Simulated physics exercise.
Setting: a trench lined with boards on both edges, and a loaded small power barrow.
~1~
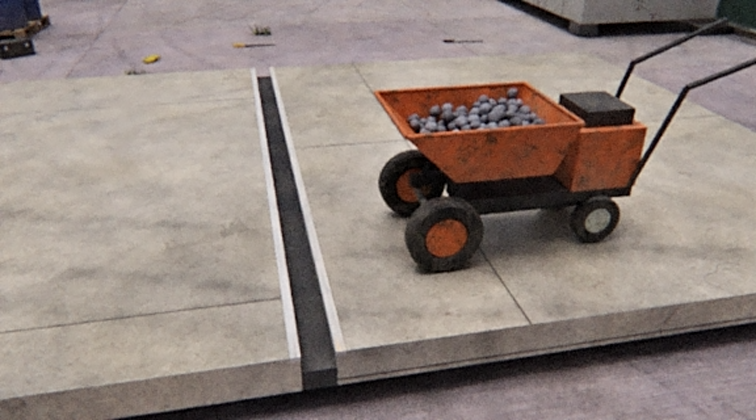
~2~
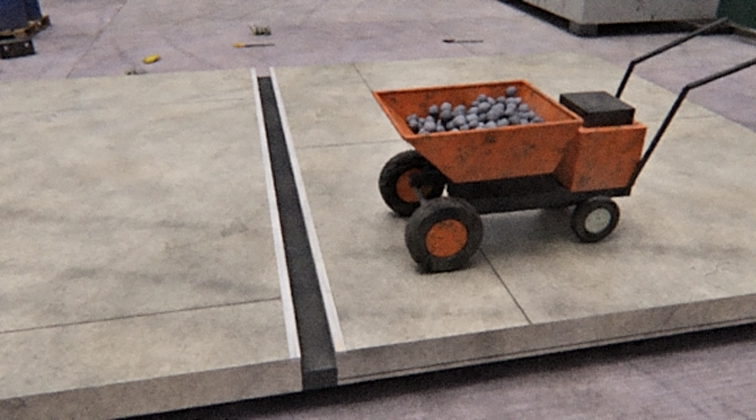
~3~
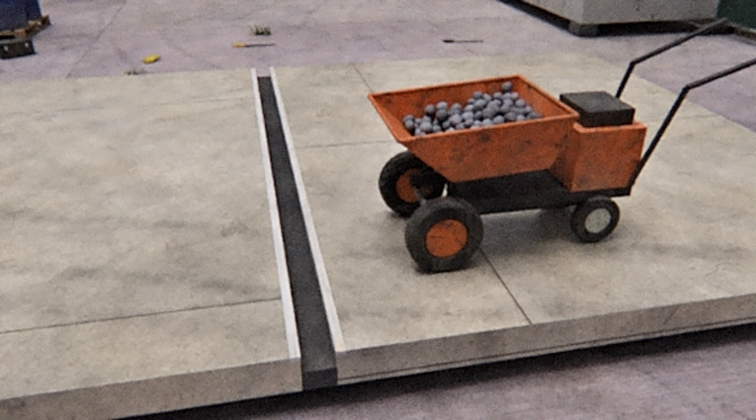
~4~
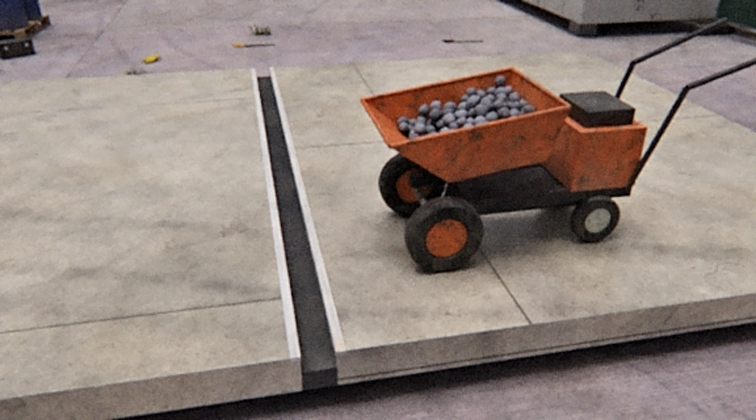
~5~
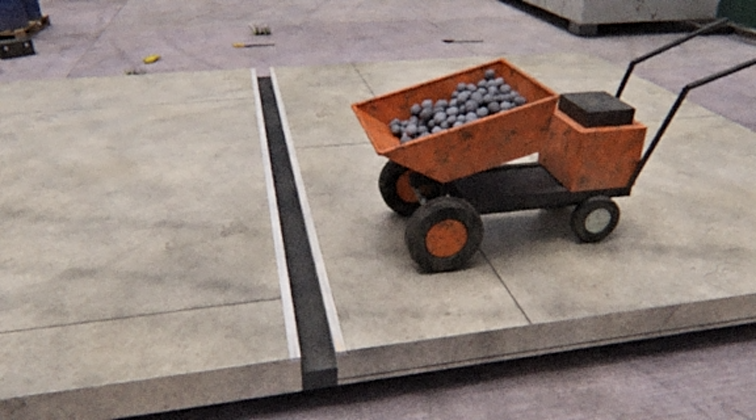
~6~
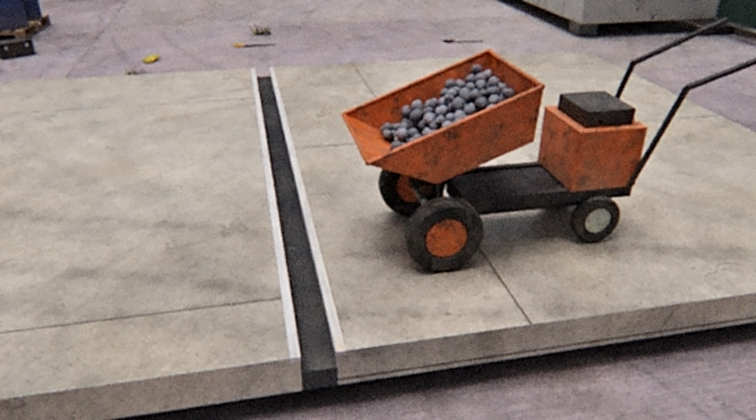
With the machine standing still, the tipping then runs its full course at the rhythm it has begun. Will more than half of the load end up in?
No.
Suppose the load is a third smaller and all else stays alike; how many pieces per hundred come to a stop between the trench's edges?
Roughly 50 per cent of it.
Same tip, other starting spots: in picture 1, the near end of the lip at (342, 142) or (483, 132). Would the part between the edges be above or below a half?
Try one: The lesser share. Try two: The lesser share.
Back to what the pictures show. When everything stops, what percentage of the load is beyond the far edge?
Roughly 35 per cent of the load.
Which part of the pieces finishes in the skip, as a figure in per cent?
It ends up near 25 per cent.
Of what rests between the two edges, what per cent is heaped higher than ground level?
40 per cent or so.
Soon after the last picture, skip tipped steeply; all in the skip.
A little later, skip tipped right over; about half in the skip; a stray few short of the trench; about a third in or heaped over the trench; about a quarter beyond it; a stray few falling.
Later still, skip tipped right over; about a quarter in the skip; a small part short of the trench; about a third in or heaped over the trench; about a third beyond it.
At rest, skip tipped right over; about a quarter in the skip; a small part short of the trench; about a third in or heaped over the trench; about a third beyond it.
